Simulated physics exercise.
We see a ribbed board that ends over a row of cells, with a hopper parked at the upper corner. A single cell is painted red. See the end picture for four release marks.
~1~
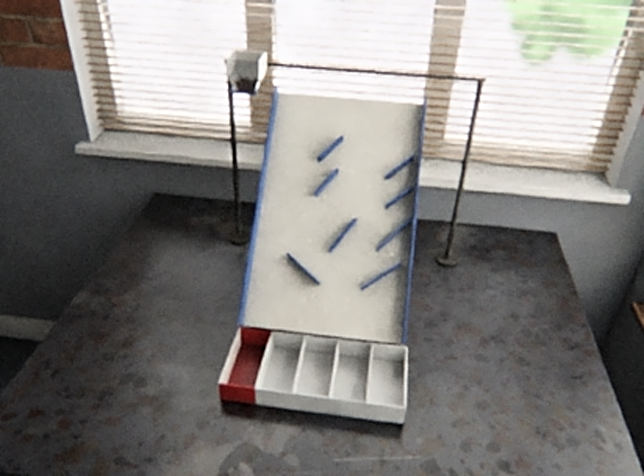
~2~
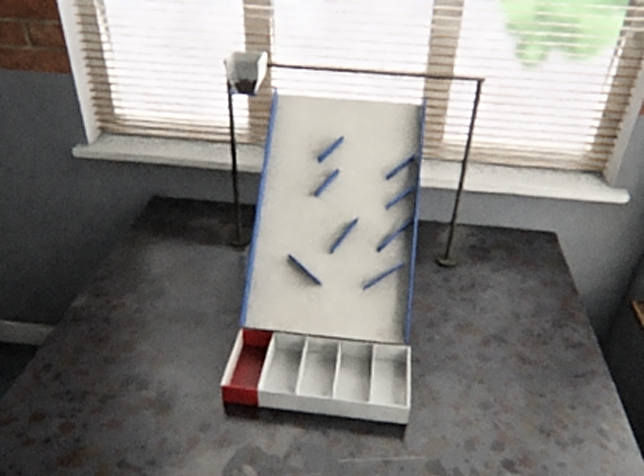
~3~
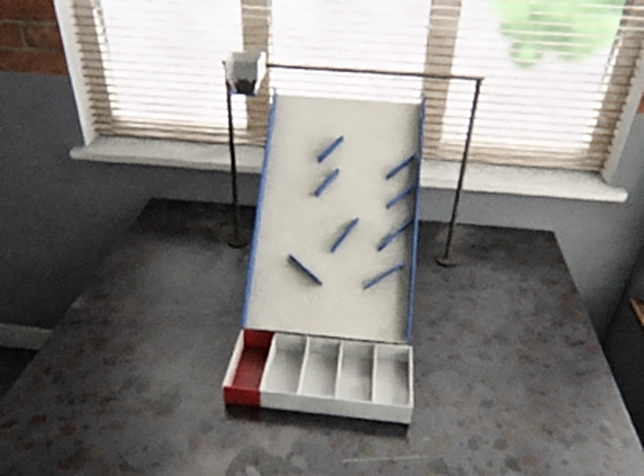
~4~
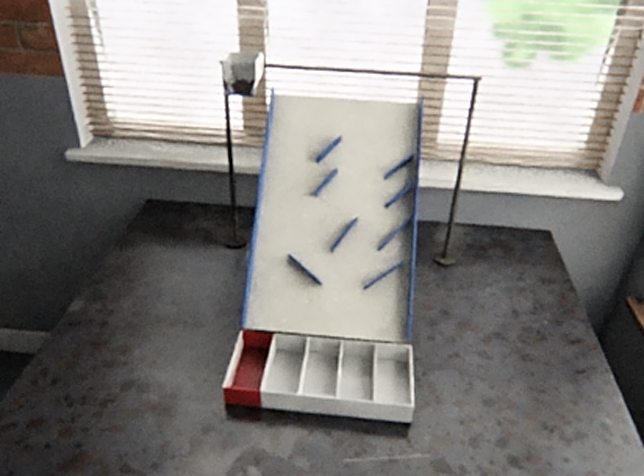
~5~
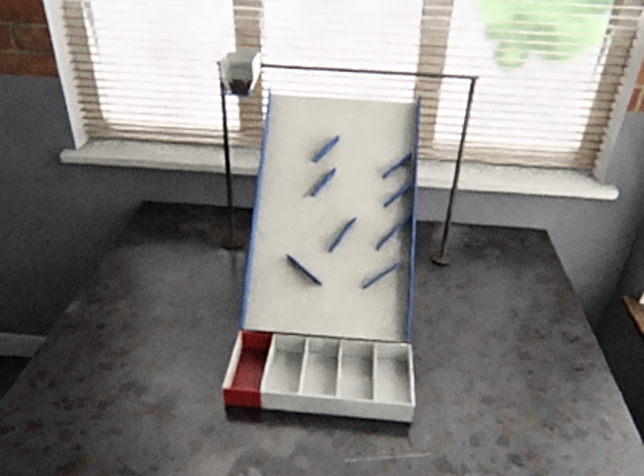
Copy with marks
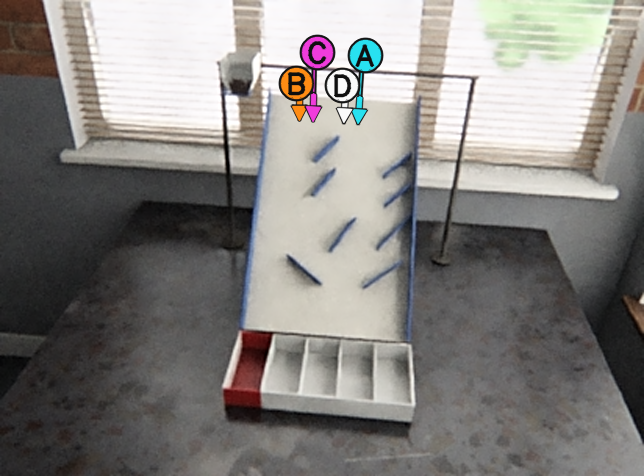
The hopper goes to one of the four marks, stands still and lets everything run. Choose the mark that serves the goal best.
Use mark C.
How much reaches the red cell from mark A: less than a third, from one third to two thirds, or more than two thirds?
Mark A gives less than a third.
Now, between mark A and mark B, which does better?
Mark B.
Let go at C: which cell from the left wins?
The first.
On the marked copy, mark A meets the board at (358, 118); mark B meets the board at (299, 115); mark C meets the board at (313, 115); mark D meets the board at (344, 117).
With A, a small part in the red cell, nearly all in other cells.
With B, about half in the red cell, about a third in other cells, about a quarter outside the box.
With C, about two thirds in the red cell, a small part in other cells, about a quarter outside the box.
With D, about a third in the red cell, about half in other cells, a small part outside the box.
